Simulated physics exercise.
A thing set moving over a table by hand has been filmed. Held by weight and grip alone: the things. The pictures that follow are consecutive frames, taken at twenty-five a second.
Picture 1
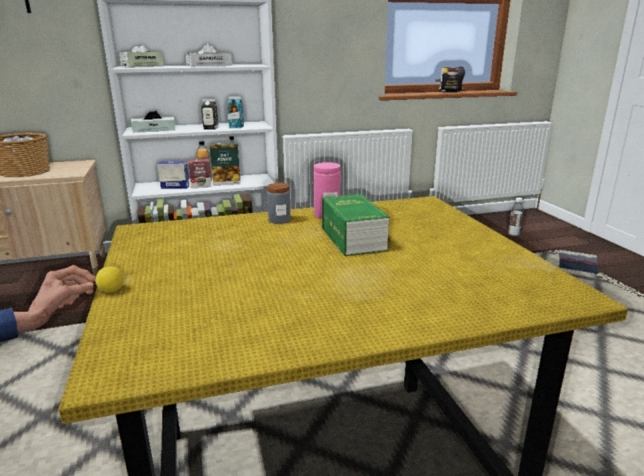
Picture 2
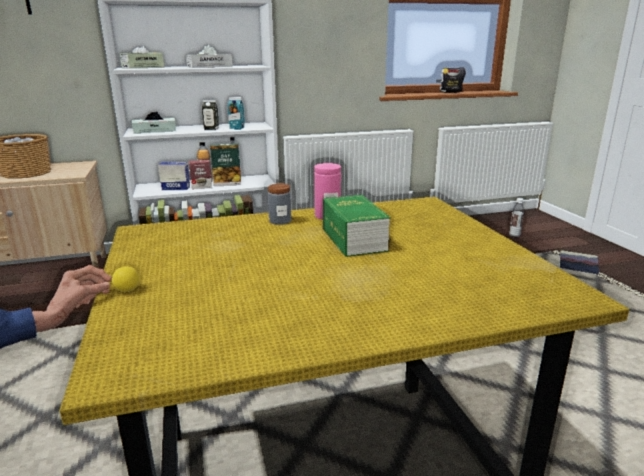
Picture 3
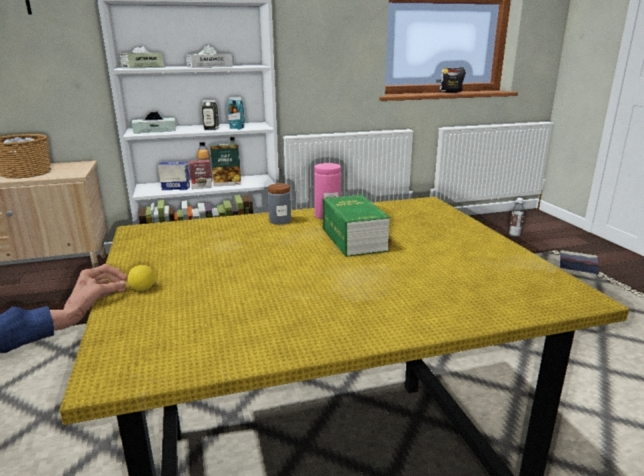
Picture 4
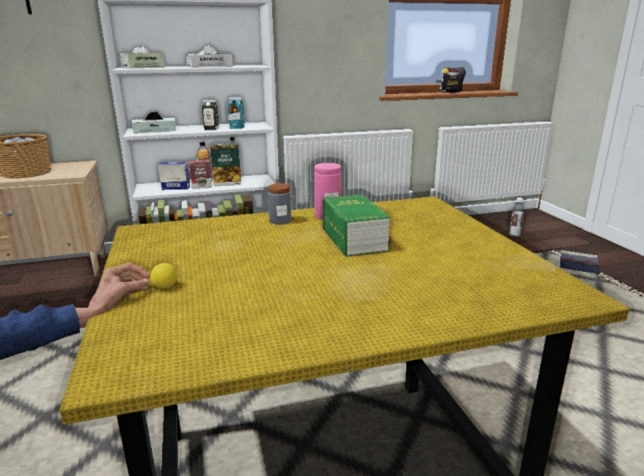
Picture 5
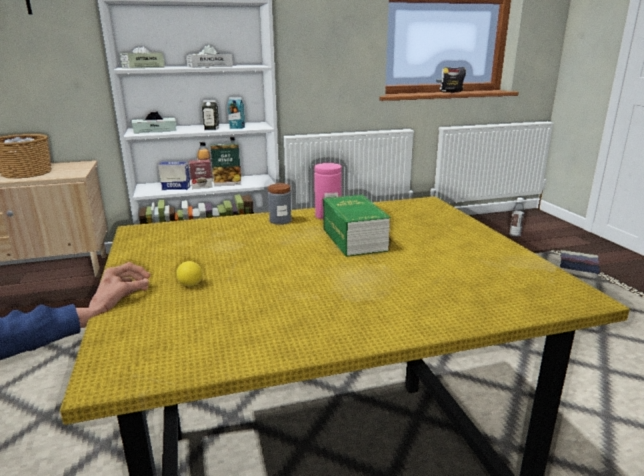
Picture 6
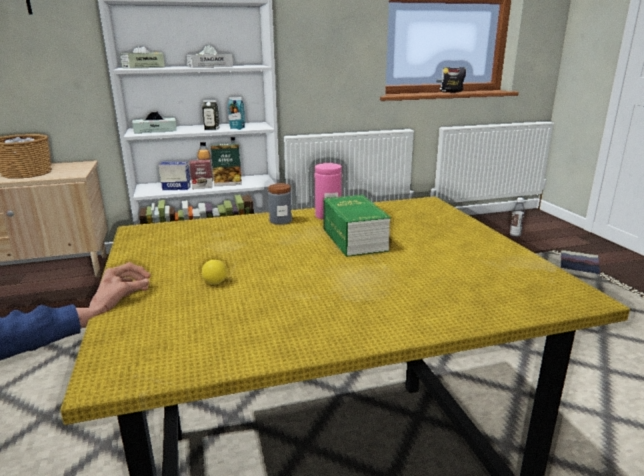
A yellow lemon sits under a hand at the left edge of a table with a textured yellow top, seen from slightly above in a room with shelves and radiators. A green box, a pink canister and a small grey jar stand towards the back. The hand pushes the lemon rightward, then stays behind as it rolls farther right, while the camera holds still.
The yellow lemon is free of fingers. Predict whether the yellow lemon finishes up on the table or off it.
Past the brink.
Then, 0.30 s after the last picture, yellow lemon rolled well along near (375, 259).
Then, 0.70 s after the last picture, yellow lemon rolled well along near (535, 246).
Then, 1.10 s after the last picture, yellow lemon now off the table.
By the end, off the table, yellow lemon.
